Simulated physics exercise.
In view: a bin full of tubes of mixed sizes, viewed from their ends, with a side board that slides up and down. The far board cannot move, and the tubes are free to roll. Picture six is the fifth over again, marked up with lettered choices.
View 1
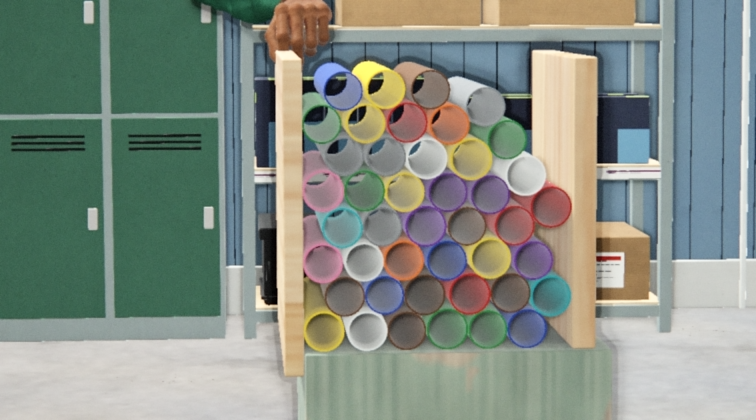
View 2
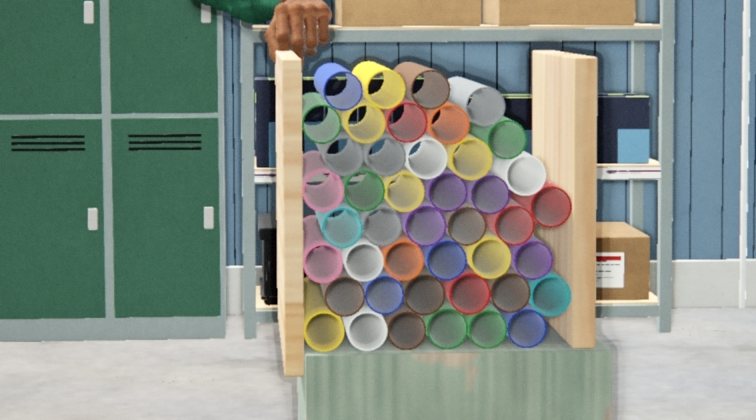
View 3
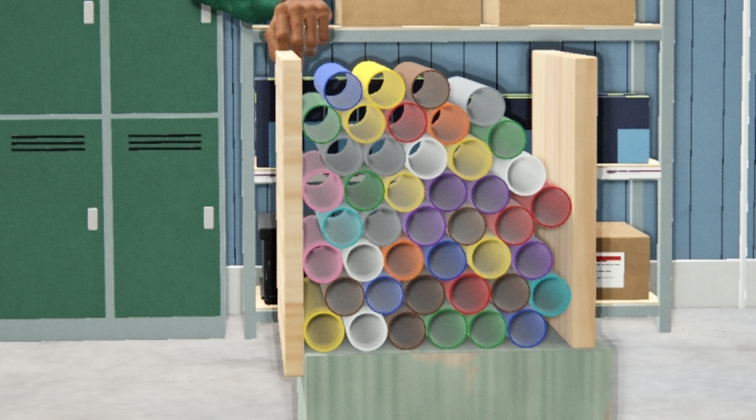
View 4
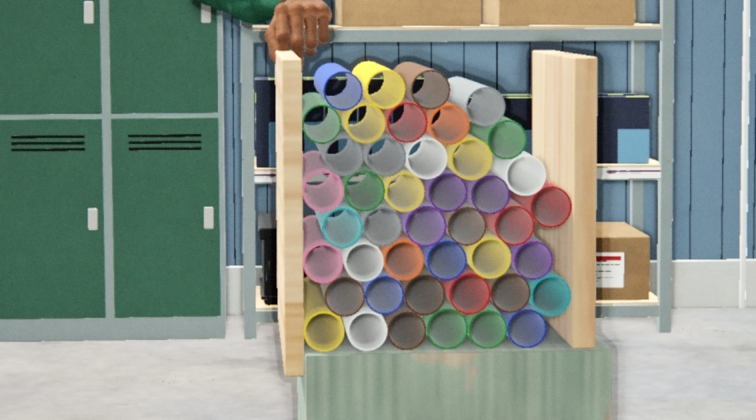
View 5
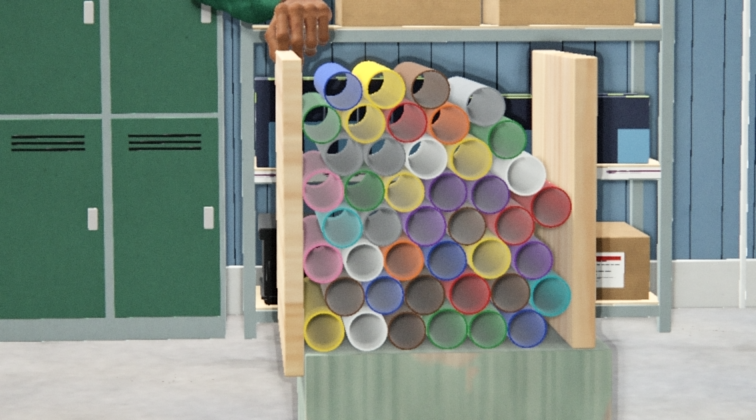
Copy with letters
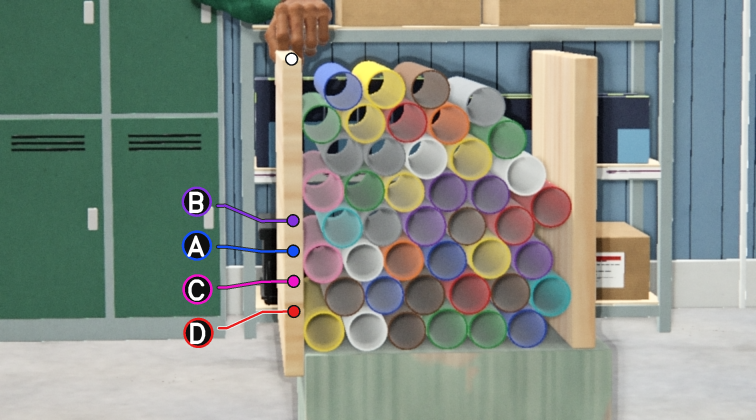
The footage shows a hand resting on top of the left wooden board beside a stack of colourful open-ended tubes on a green base, with lockers and shelving behind. Nothing visibly moves, and the hand, boards and tubes stay still.
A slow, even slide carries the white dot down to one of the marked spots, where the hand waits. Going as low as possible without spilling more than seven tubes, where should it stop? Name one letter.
At most to C.
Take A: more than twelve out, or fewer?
It loses fewer than twelve.
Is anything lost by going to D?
At D: Yes.
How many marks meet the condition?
The number is three.
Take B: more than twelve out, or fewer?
It loses fewer than twelve.
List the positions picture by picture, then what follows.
In the first picture, a red tube (551, 207); a grey tube (387, 157); a green tube (322, 124).
In the second picture, a green tube (322, 124); a brown tube (430, 90).
In the third picture, side board (288, 200); a yellow tube (324, 331).
In the fourth picture, a blue tube (385, 295).
In the fifth picture, a purple tube (533, 260); a red tube (515, 225); a red tube (551, 207).
On the marked copy, A at (293, 251); B at (293, 221); C at (293, 281); D at (294, 312); the white dot at (291, 59).
Taking C. A third of the way, top of the board (302, 153).
Two thirds of the way, top of the board (303, 258).
When it is over, top of the board (303, 280), six out over the board.
As for the rest, A six out over the board; B two out over the board; D more than seven out over the board.
